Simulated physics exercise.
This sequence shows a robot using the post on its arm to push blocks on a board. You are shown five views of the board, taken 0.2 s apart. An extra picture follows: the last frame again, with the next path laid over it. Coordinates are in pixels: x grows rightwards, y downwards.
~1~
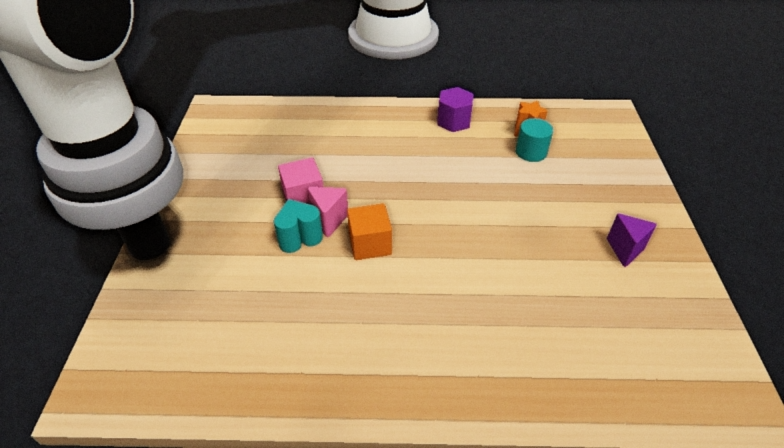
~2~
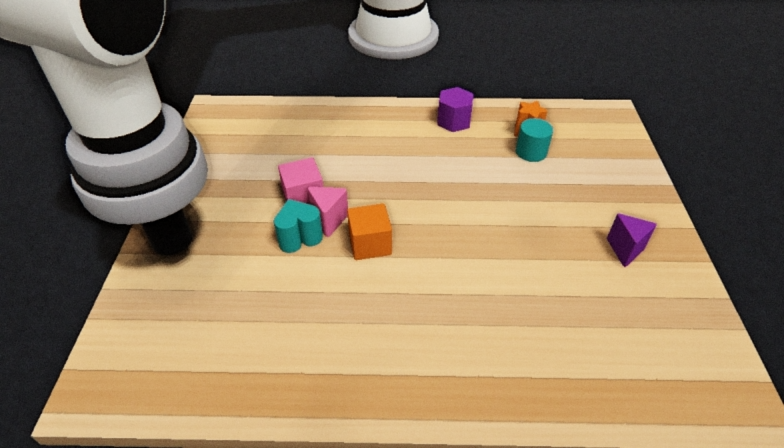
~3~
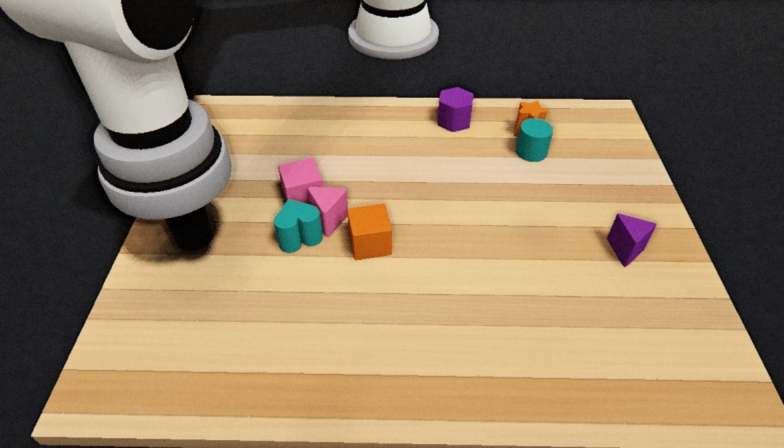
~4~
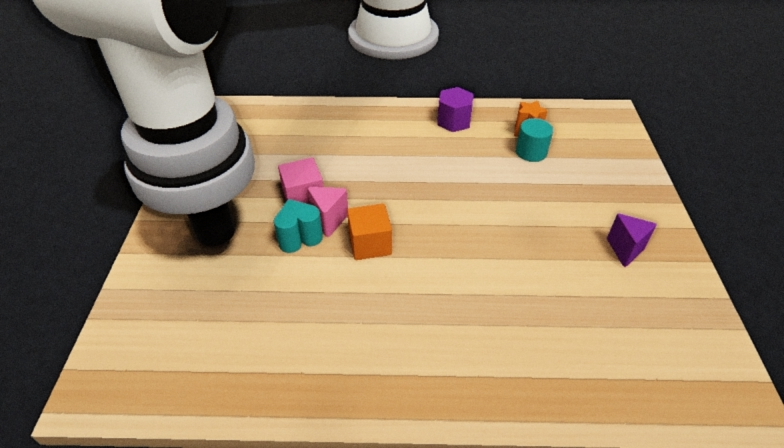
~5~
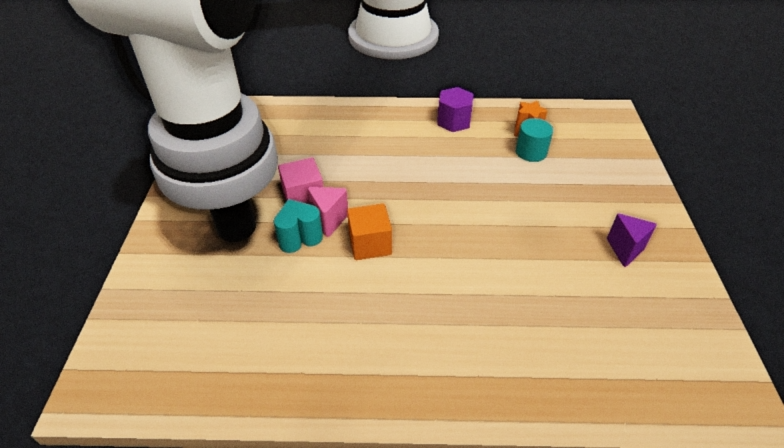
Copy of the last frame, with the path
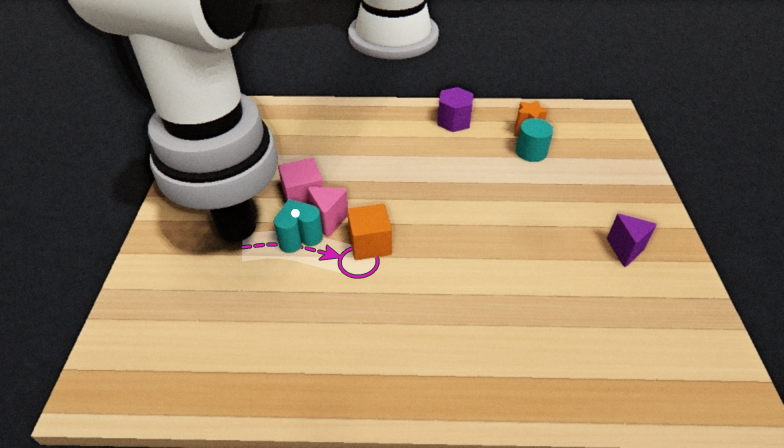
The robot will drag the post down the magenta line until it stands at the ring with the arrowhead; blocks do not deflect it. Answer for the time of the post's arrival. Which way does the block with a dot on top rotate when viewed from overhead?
It turns counter-clockwise.
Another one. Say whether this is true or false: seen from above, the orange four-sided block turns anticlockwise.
This is false.
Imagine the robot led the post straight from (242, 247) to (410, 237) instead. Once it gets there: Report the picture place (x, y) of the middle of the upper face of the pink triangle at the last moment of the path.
I'd place it at (346, 184), taking the centre of its top.
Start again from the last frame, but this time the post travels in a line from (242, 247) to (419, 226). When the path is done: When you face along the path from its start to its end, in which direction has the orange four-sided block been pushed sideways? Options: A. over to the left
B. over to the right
I choose B.
The line goes from (242, 247) over (283, 245) and (321, 252) to (359, 262); the dot is on the turquoise heart.
The first path, step by step. One third of the way, post (280, 226); turquoise heart (318, 212); pink triangle (335, 193), turned 40° anticlockwise.
Two thirds of the way, post (318, 233); turquoise heart (347, 210), turned 55° anticlockwise; pink triangle (341, 188), turned 70° anticlockwise; orange four-sided block (383, 215), turned 30° clockwise.
At the end, post (357, 243); turquoise heart (364, 209), turned 85° anticlockwise; pink four-sided block unmoved; pink triangle (341, 188), turned 75° anticlockwise; orange four-sided block (404, 212), turned 20° clockwise.
